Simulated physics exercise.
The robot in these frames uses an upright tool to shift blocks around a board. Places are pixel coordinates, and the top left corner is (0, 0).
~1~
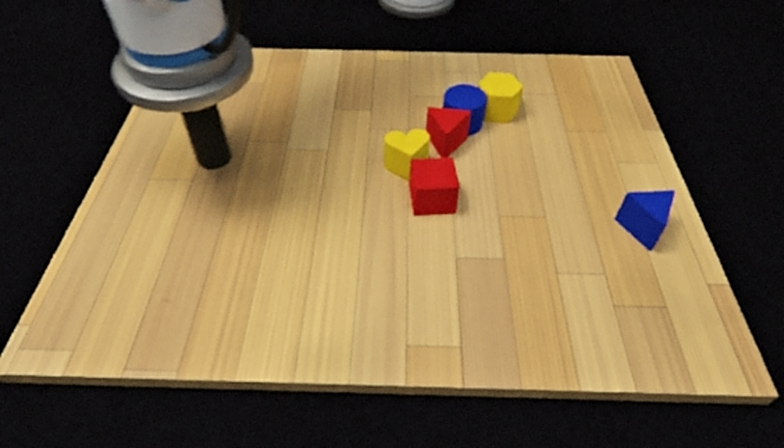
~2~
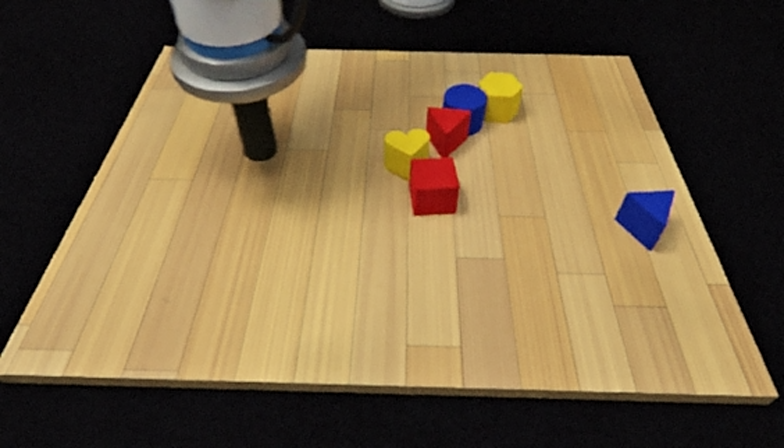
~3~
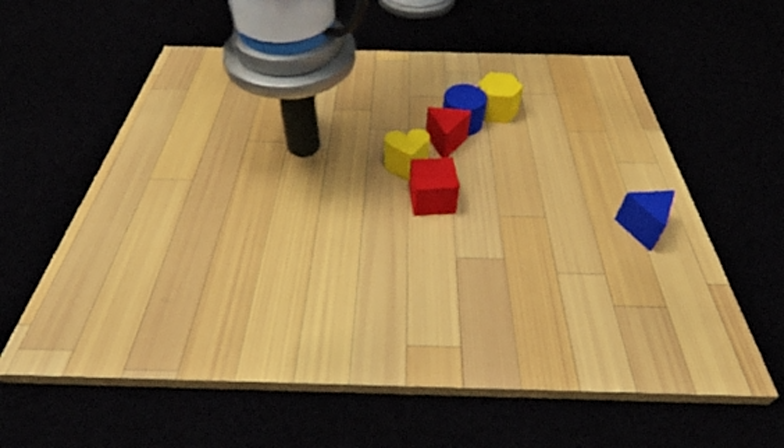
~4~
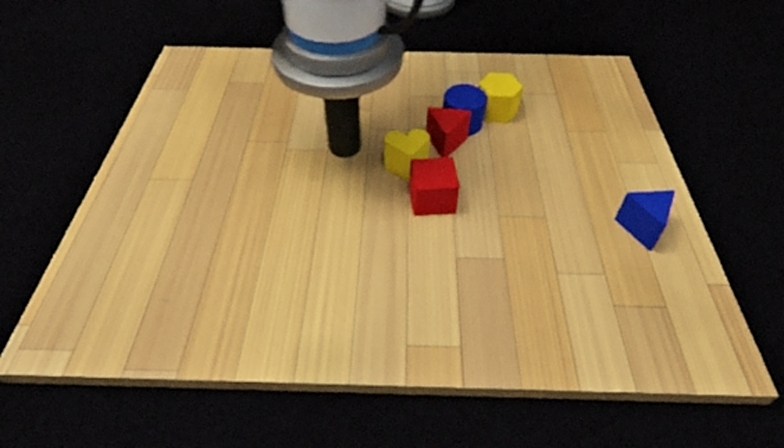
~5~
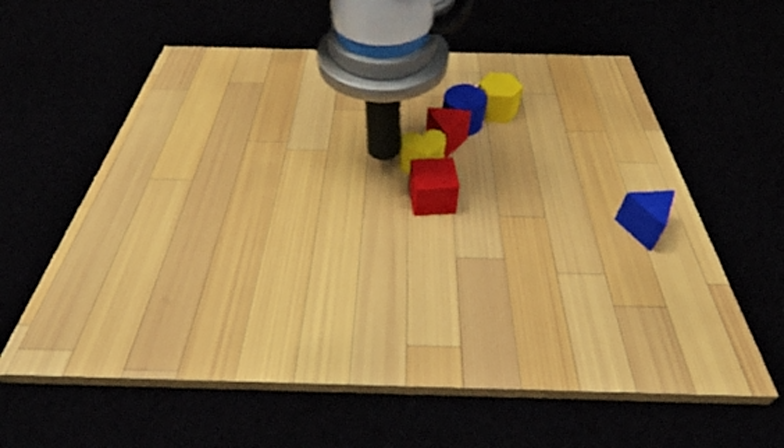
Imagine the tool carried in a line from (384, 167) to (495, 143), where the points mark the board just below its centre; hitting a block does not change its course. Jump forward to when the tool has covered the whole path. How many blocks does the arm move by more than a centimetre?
Looking at the path, I think two of the blocks end up more than 1 cm away.
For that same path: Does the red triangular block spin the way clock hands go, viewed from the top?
No.
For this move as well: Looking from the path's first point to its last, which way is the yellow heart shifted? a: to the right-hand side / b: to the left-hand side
Option a.
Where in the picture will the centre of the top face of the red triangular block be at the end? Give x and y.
My estimate: (521, 105).
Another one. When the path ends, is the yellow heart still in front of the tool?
Going by the path, no.
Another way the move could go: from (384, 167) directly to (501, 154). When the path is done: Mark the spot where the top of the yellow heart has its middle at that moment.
The spot you're after is about (501, 150) in the image.
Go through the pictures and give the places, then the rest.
Tool tip (215, 160); block tops, yellow heart (408, 139); red triangular block (448, 116); blue disc (466, 96), in the first picture.
Tool (261, 152); blocks unchanged, in the second picture.
Tool (304, 148); blocks unchanged, in the third picture.
Tool (345, 148); blocks unchanged, in the fourth picture.
Tool (384, 151); yellow heart (424, 140); red triangular block (448, 116); blue disc (466, 96), in the fifth picture.
On the path given first. One third of the way, tool (424, 142); yellow heart (459, 144), turned 45° clockwise; red triangular block (462, 122), turned 40° anticlockwise.
Two thirds of the way, tool (462, 134); yellow heart (480, 144), turned 110° clockwise; red triangular block (489, 114), turned 20° anticlockwise.
At the end, tool (498, 127); yellow heart (483, 144), turned 120° clockwise; red triangular block (521, 105), turned 20° anticlockwise; blue disc in place.
